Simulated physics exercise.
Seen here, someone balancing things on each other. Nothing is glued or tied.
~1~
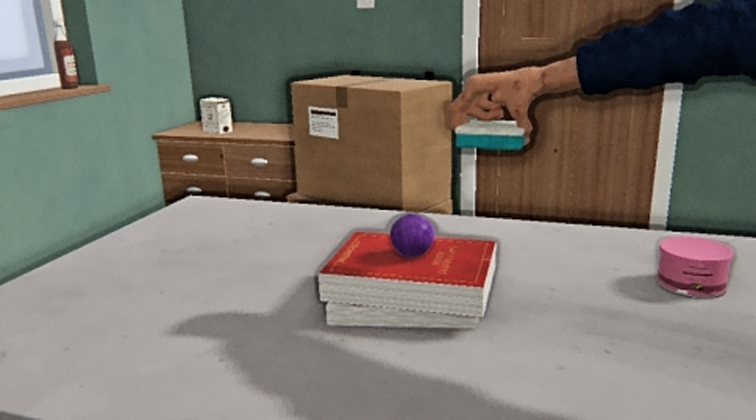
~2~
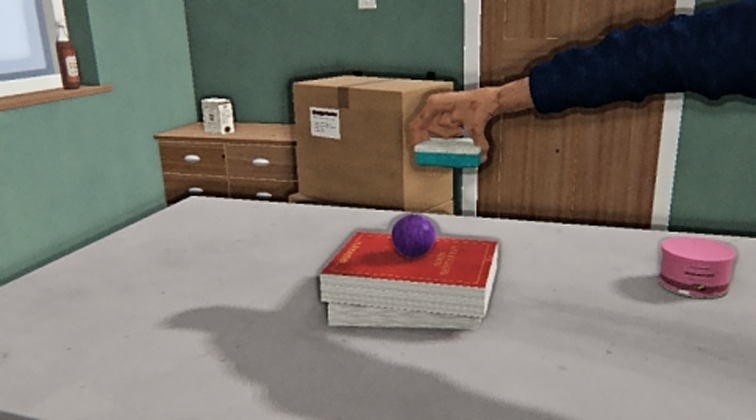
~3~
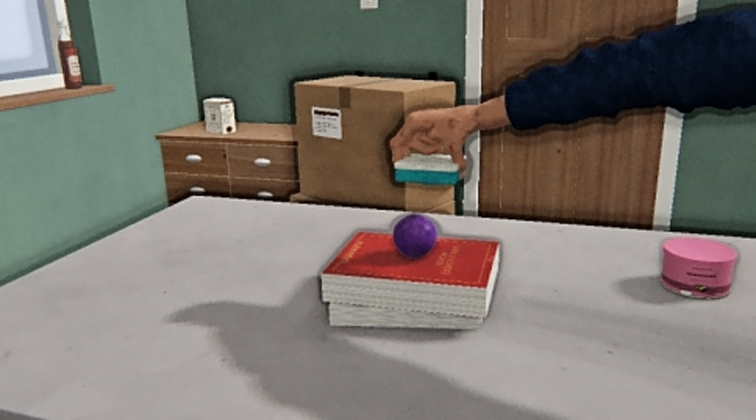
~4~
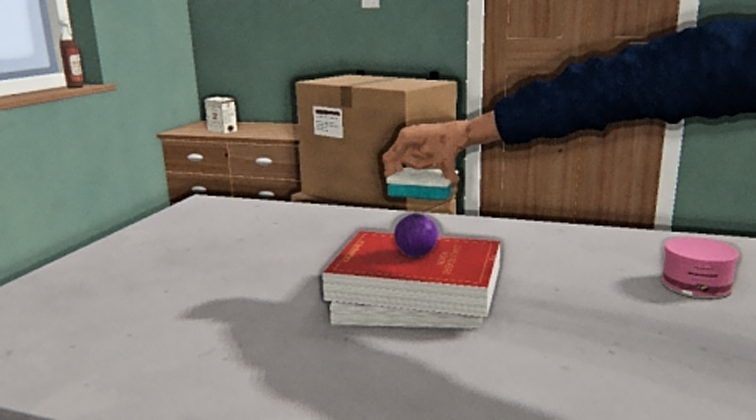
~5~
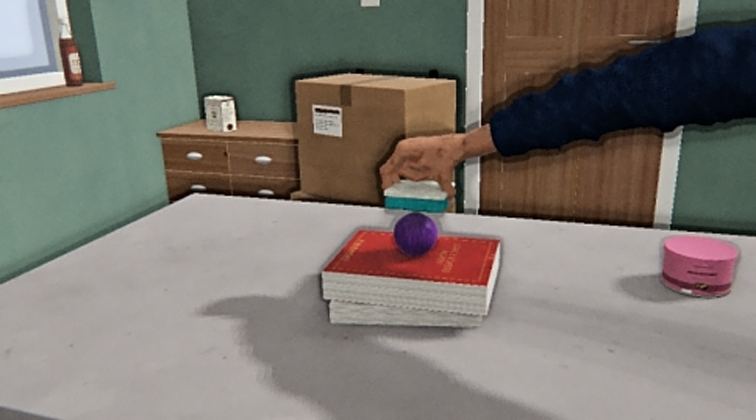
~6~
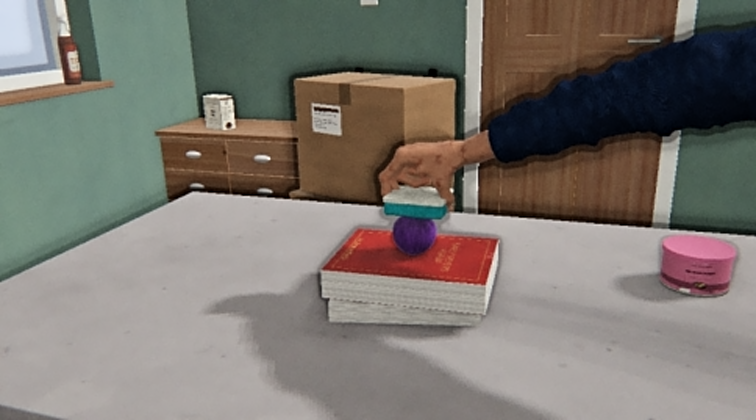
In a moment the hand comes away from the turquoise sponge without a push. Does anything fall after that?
The pile comes apart.
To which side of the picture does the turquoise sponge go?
It goes to the right.
Then, 0.30 s later than the last frame, turquoise sponge tilted by 39° near (428, 206).
Then, 0.50 s later than the last frame, turquoise sponge now fallen.
Then, 0.90 s later than the last frame, things are still on the move.
Then, 1.50 s later than the last frame, nothing new.
When it is over, fallen, turquoise sponge; the other 4 as before. End places, in pixels of the last picture, turquoise sponge near (467, 230). The pile gives way.
